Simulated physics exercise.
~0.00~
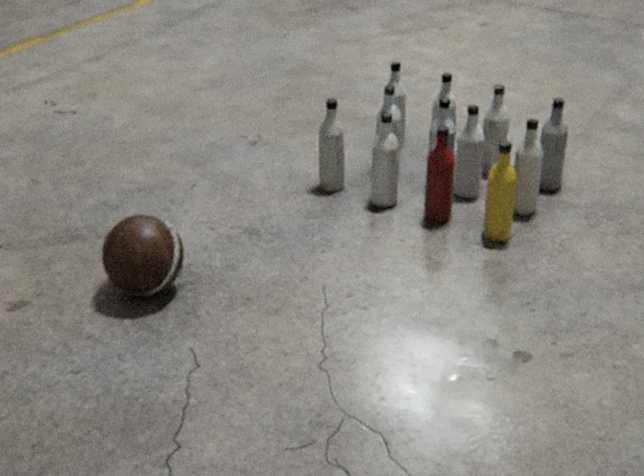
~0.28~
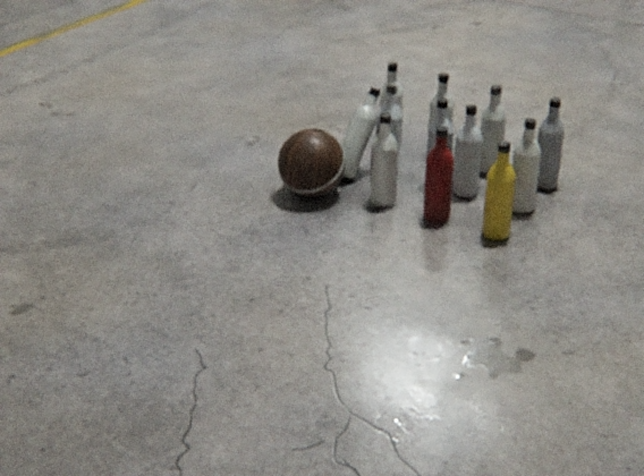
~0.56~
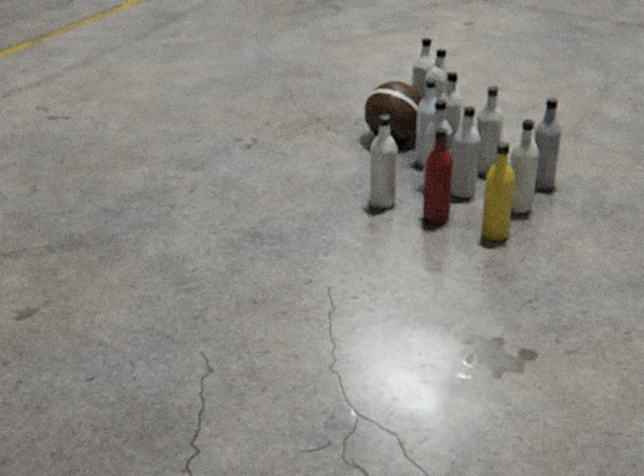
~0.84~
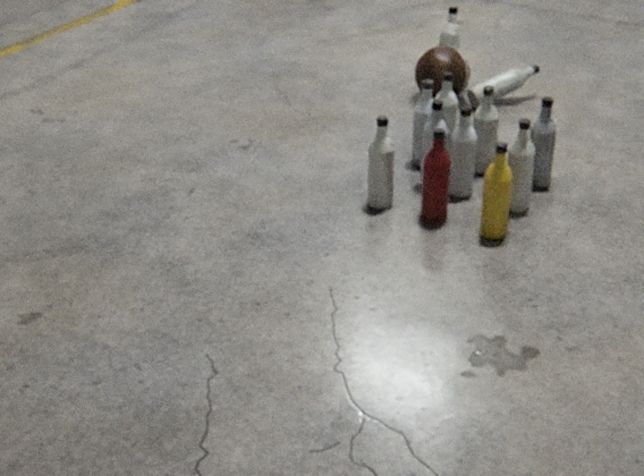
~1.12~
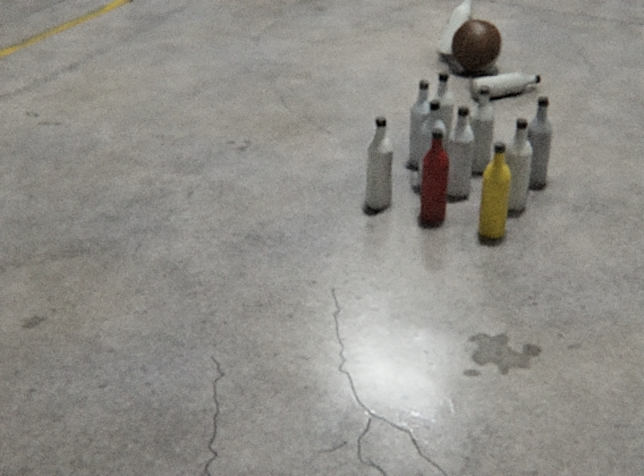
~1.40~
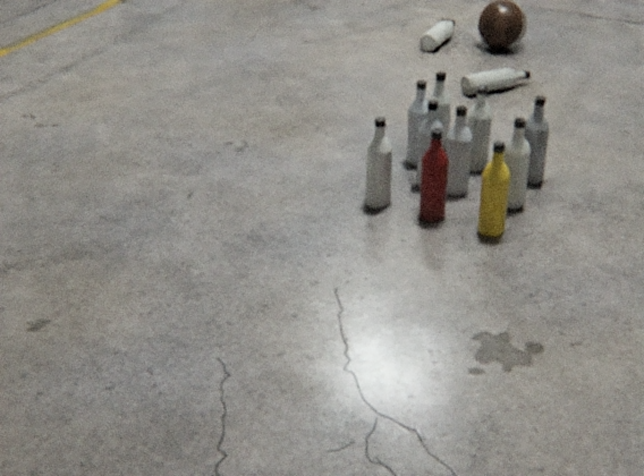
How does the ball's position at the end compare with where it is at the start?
At the start the ball is on the left, in front of the bottles and apart from them. By the end it is at the upper right, on the floor beyond the bottles.
